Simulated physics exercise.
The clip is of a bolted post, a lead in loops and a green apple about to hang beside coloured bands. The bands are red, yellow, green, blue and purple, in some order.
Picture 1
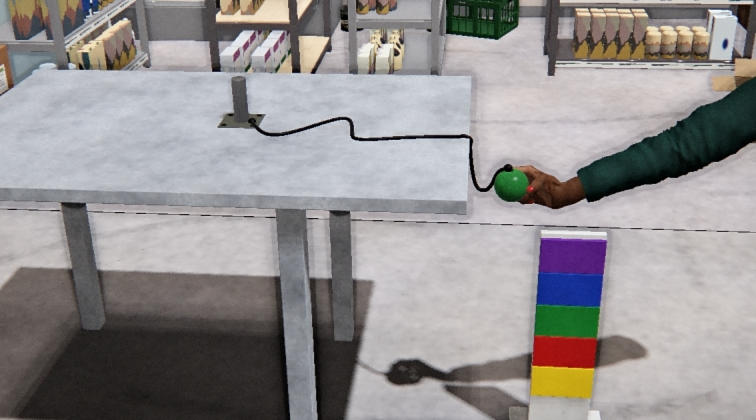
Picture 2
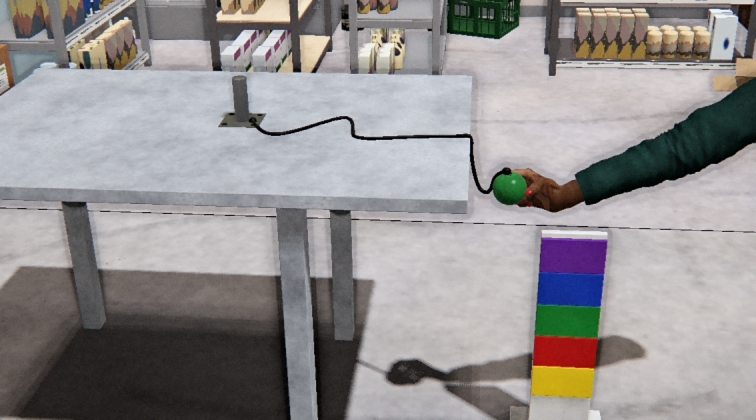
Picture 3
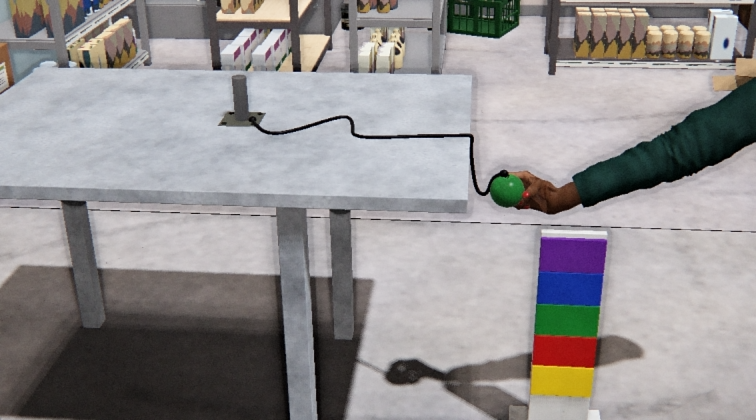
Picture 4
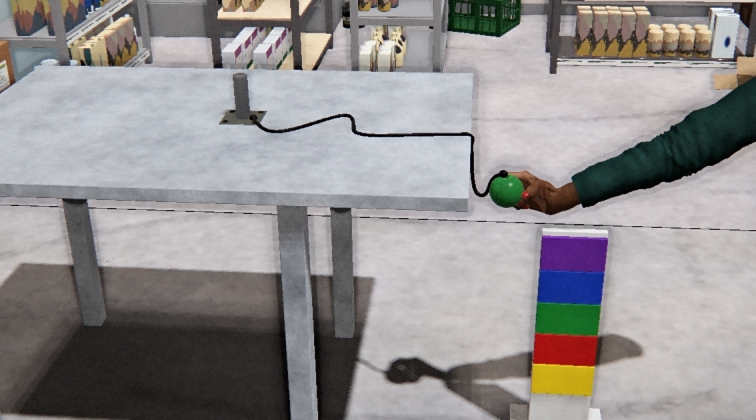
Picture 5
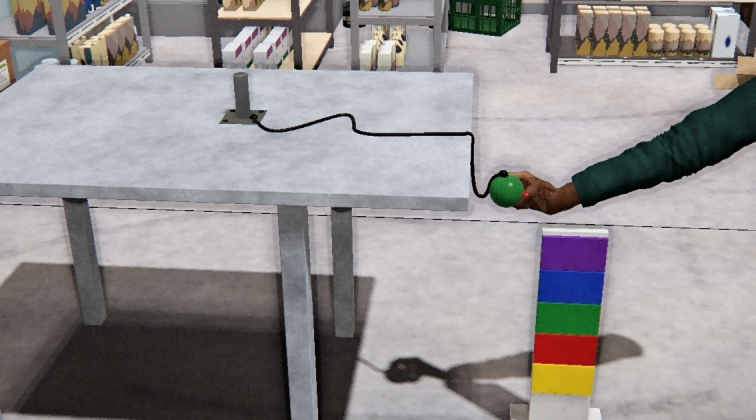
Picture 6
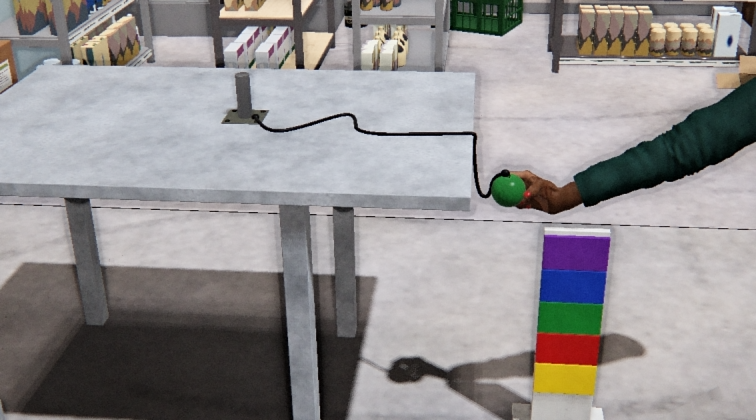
A green apple on a black lead shifts very slightly beside a grey table in a storeroom with stocked shelves, seen from slightly above. A dark-sleeved arm reaches in from the right holding it, the lead looping across the tabletop from a short post, above an upright strip banded purple, blue, green, red and yellow. The hand drifts a touch left, then stays nearly still, while the view wavers faintly.
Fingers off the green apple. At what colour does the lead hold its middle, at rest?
The green one.
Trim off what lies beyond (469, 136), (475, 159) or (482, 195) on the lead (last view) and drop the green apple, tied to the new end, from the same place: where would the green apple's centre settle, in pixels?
Near (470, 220), (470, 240) and (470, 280).
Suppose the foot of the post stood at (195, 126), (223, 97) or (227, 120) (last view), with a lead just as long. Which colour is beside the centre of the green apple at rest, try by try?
In that order: Blue; blue; green.
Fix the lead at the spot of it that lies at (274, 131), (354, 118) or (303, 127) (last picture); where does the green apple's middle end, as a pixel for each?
About (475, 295), (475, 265) and (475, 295).
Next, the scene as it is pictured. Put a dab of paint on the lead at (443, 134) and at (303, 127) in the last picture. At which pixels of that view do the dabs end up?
At (473, 175), then (330, 122).
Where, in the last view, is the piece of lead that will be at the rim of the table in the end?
That spot is around (402, 135).
Early on, apple near (500, 313); level with green.
Midway, apple near (441, 292); level with green.
Near the end, apple near (484, 311); level with green.
Finally, apple near (469, 308); level with green. The lead holds its middle at green.
